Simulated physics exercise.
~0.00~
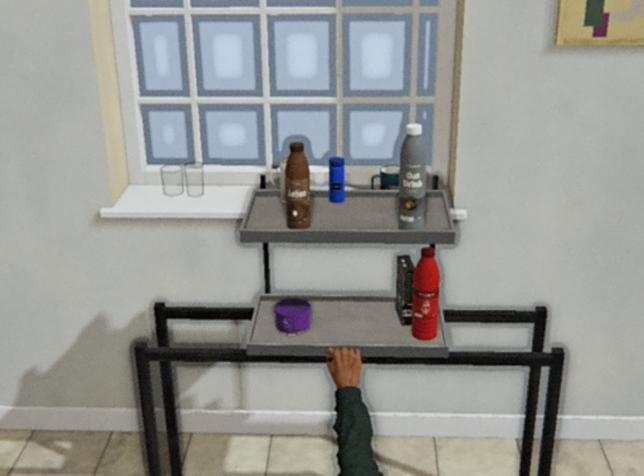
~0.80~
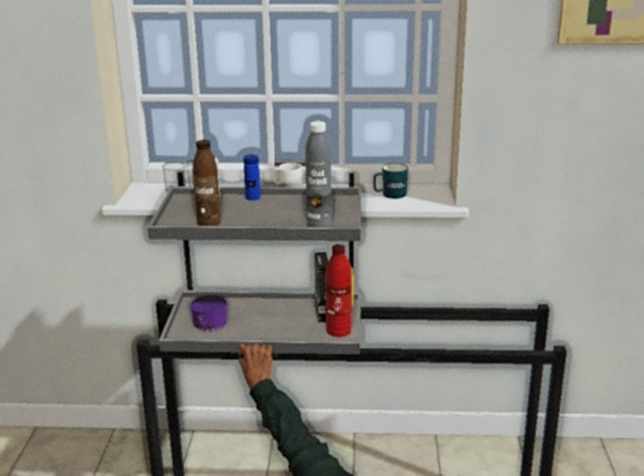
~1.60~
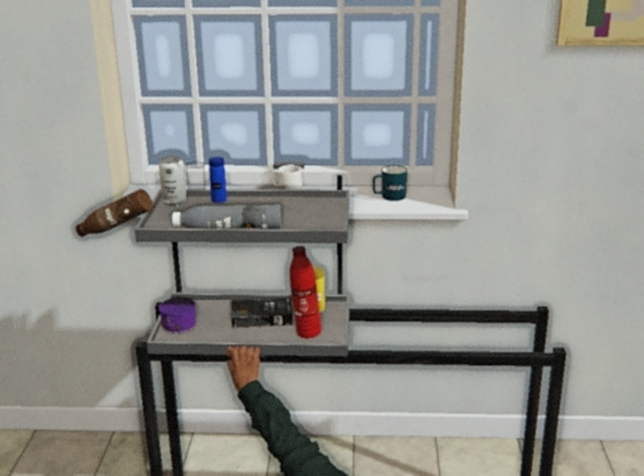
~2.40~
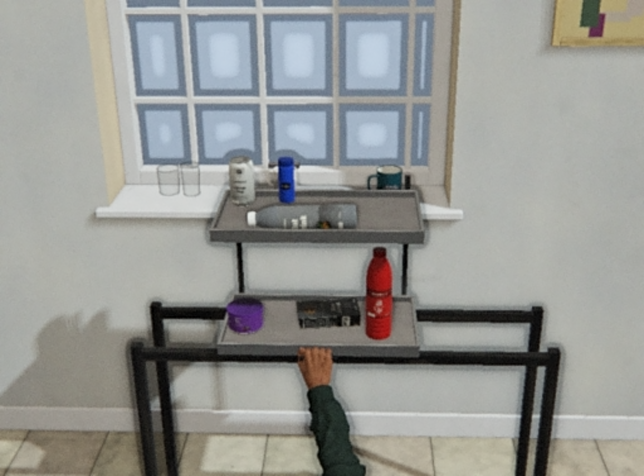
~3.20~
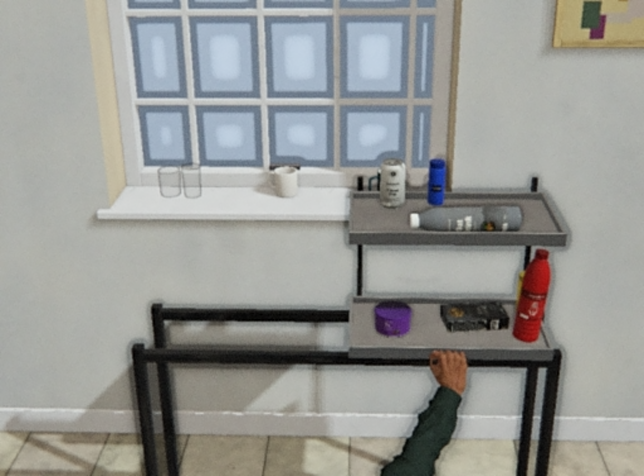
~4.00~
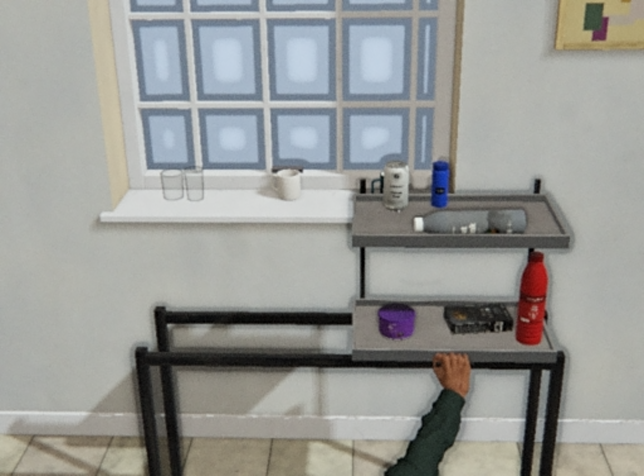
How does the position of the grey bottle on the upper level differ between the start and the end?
At the start the grey bottle stands upright on the upper level, and at the end it lies on its side there.
A two-level grey tray slides along black rails below a bright window, seen from the front, with a green-sleeved hand at its lower edge. The upper level holds a brown bottle, a blue shaker, a white can and a grey bottle, while a purple tub, a black packet and a red bottle sit below. The tray moves left with everything still upright, then the brown bottle tips off the left side as the grey bottle and black packet fall over. The tray travels back to the right end and rests there, the red bottle still standing and the brown one gone.
